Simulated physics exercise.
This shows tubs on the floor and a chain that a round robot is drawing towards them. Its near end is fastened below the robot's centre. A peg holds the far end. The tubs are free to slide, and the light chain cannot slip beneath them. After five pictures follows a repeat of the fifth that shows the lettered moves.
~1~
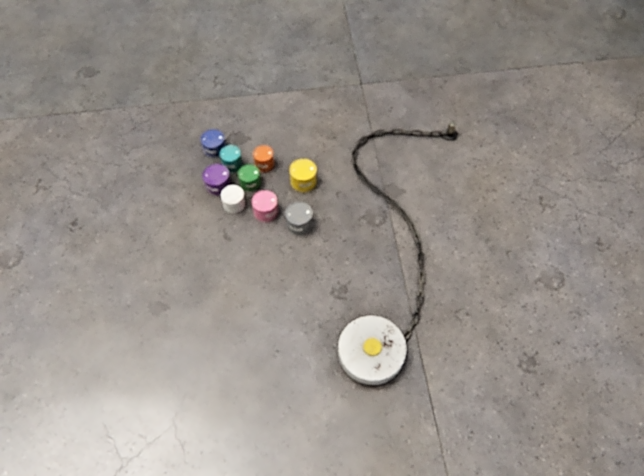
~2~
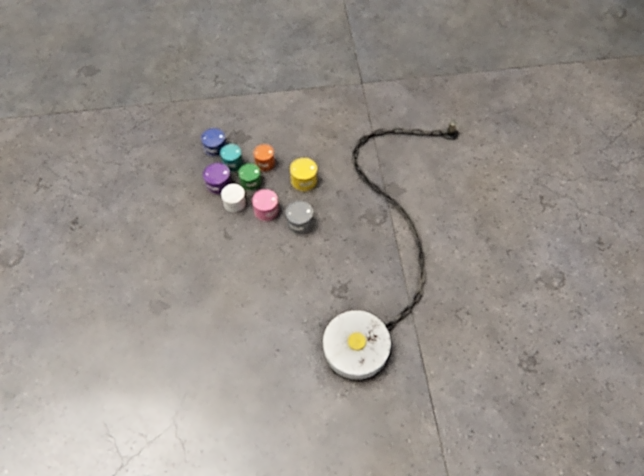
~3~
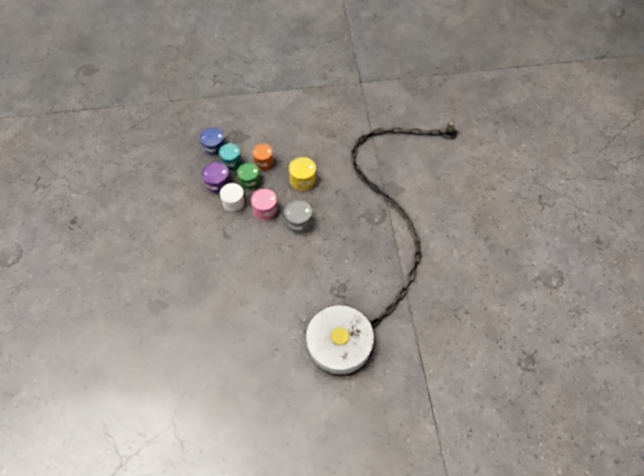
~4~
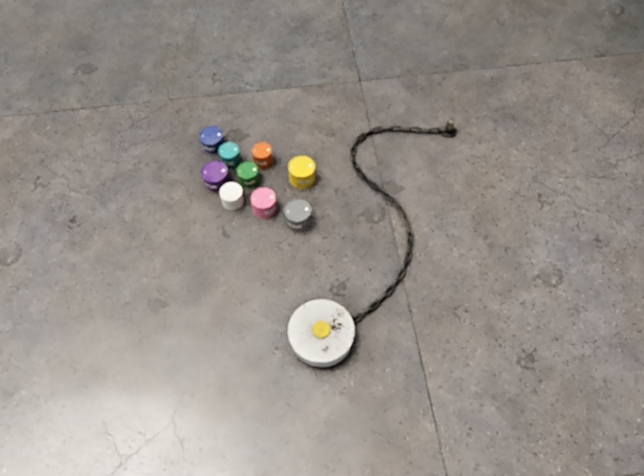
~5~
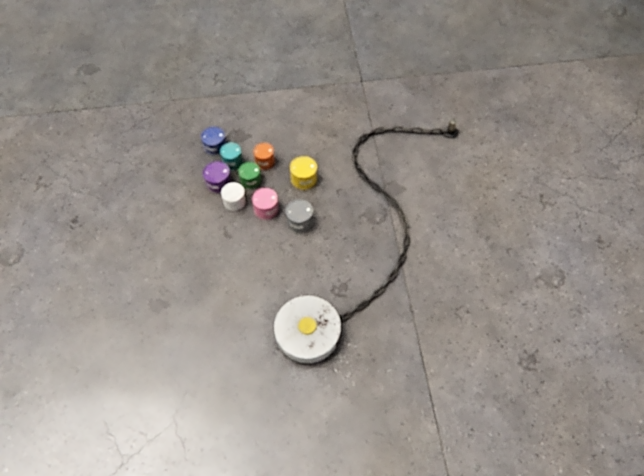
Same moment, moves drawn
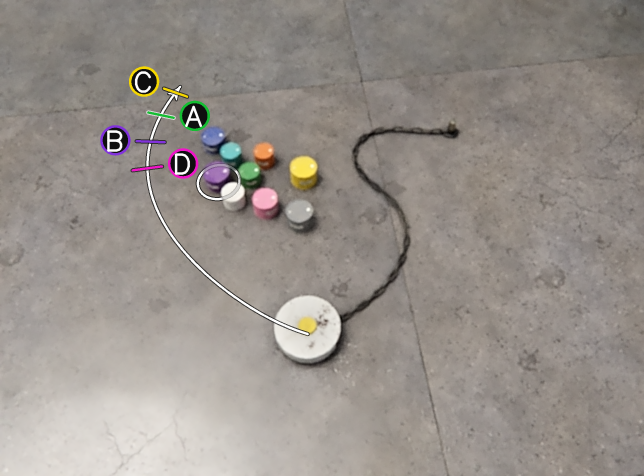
The clip shows a white disc-shaped robot with a yellow centre sliding slowly left and slightly upward across a grey floor, shifting the near part of a dark curved chain, while a group of small colourful tubs stays still.
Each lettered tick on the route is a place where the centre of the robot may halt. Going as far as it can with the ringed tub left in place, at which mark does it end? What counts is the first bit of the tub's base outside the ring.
B is the last safe stop.
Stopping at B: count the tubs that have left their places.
Three.
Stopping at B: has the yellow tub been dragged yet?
No.
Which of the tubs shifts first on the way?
Grey.
On the copy, A at (161, 115); B at (151, 142); C at (176, 93); D at (148, 168); the ring at (219, 182); the route from (308, 334) via (163, 222) to (180, 87).
On B. First, robot (212, 276); purple tub (218, 177).
Then, robot (154, 203); purple tub (218, 177).
Finally, robot (148, 136); white tub (238, 190); purple tub (218, 177); pink tub (265, 193); grey tub (291, 192); the purple tub is still in its ring.
By contrast, A drags the ringed tub to (221, 162); C drags the ringed tub to (226, 147); D is safe but short.
